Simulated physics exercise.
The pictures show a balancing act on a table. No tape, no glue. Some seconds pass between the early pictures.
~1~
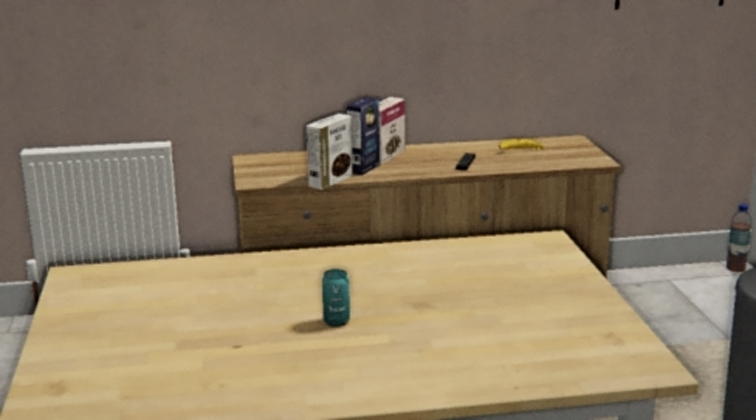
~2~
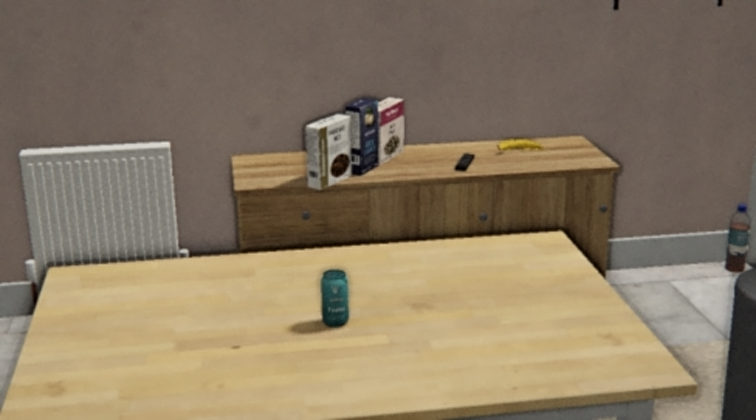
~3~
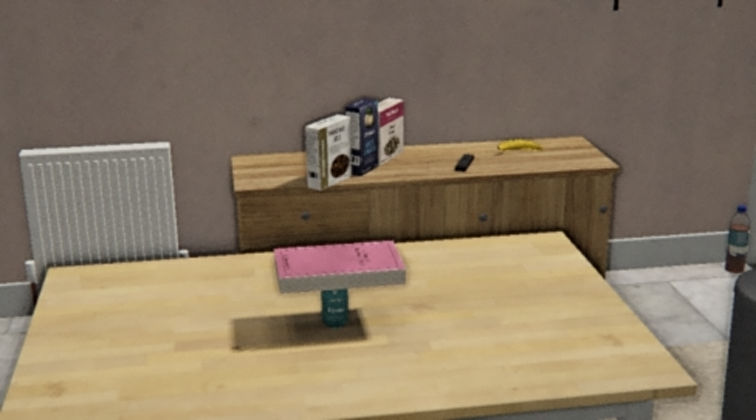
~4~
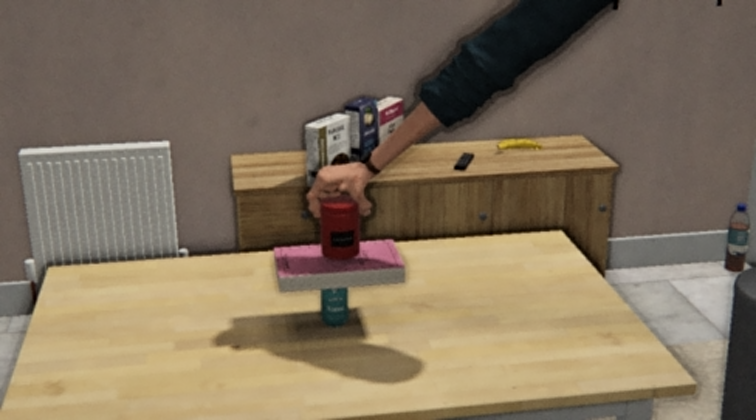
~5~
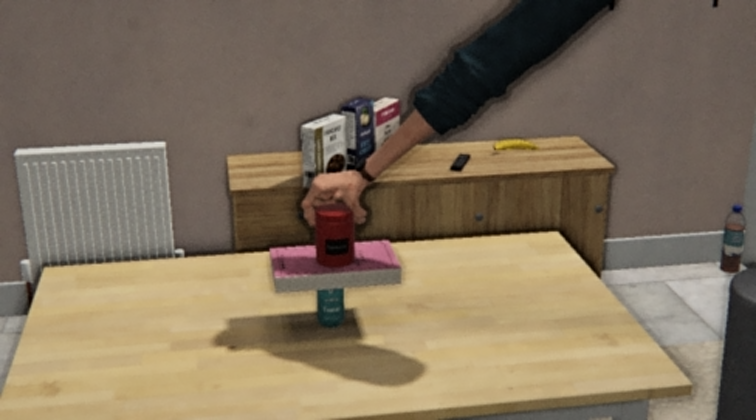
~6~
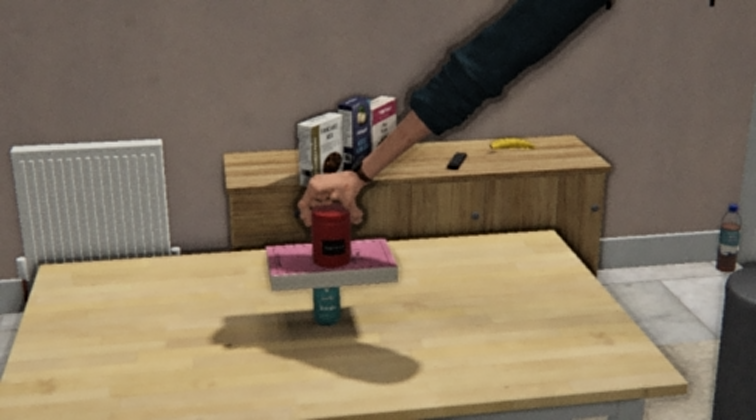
A pink book appears flat on top of a teal can standing on a light wooden table, then a hand reaching in from the upper right lowers a red jar onto the book and keeps hold of it. Behind, in a room seen from slightly above, a wooden sideboard holds boxes, a dark remote and a banana, with a white radiator at left. The view shifts very slightly near the end.
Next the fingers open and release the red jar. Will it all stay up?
Here the stack stays up.
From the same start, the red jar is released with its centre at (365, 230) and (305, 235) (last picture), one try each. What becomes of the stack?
First try: It loses its balance; second try: It stays up.
Then, 0.30 s later than the last frame, all is still.
Then, 0.70 s later than the last frame, red jar resting near (331, 235).
When it is over, all 3 as before. End places, in pixels of the last picture, red jar near (331, 235). The stack keeps its balance.
